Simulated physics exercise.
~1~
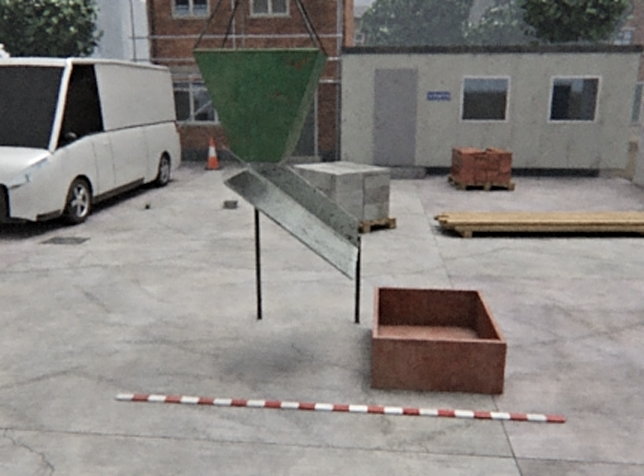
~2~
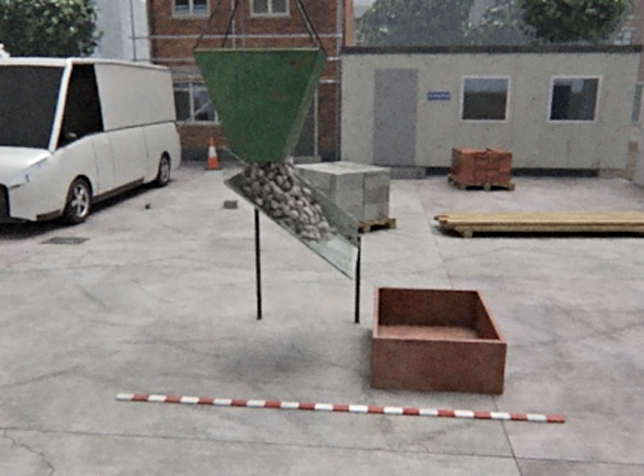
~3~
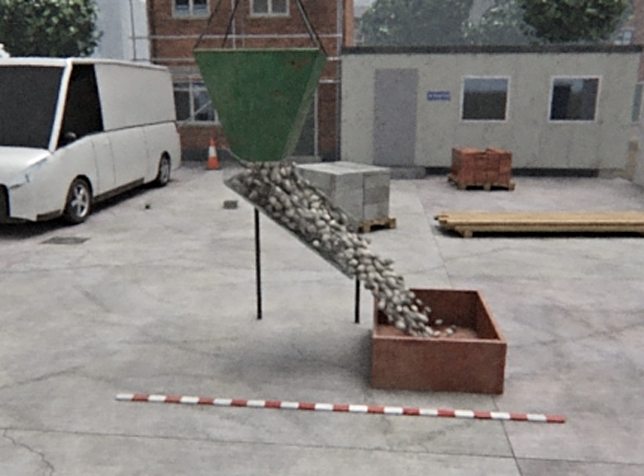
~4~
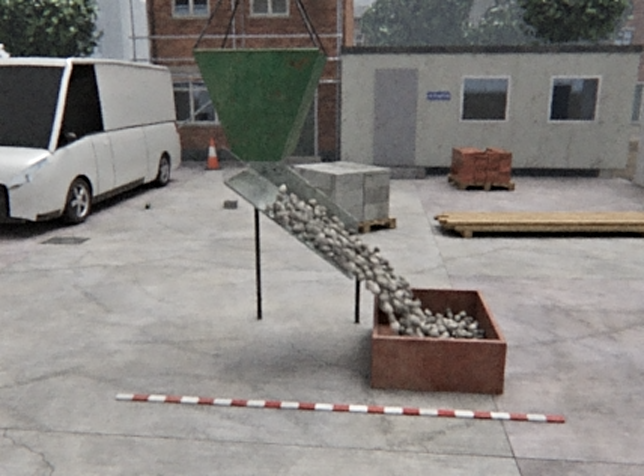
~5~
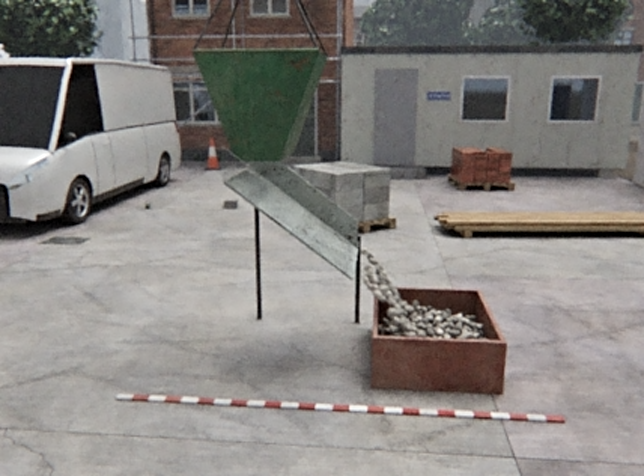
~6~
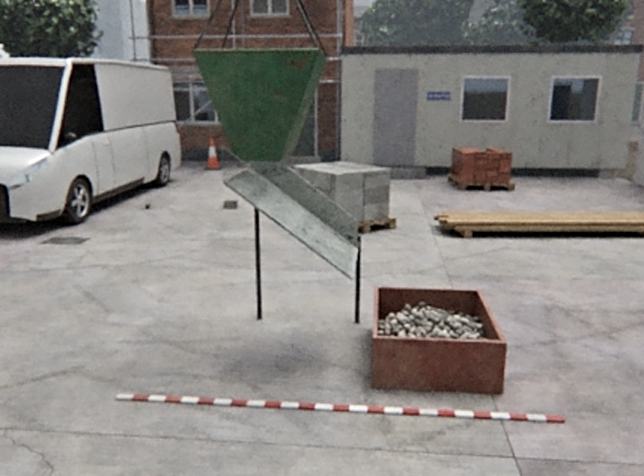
At the start, a green hopper hangs still above a sloping steel chute in a paved yard, with an open reddish-brown bin below to the right and a red and white striped pole on the ground in front. Grey stones drop from the hopper's bottom onto the chute and slide down to the right. They pour off its lower end into the bin. The hopper empties, and the chute clears from the top while the heap in the bin grows. The last stones fall, leaving the chute bare and all the stones resting in the bin.
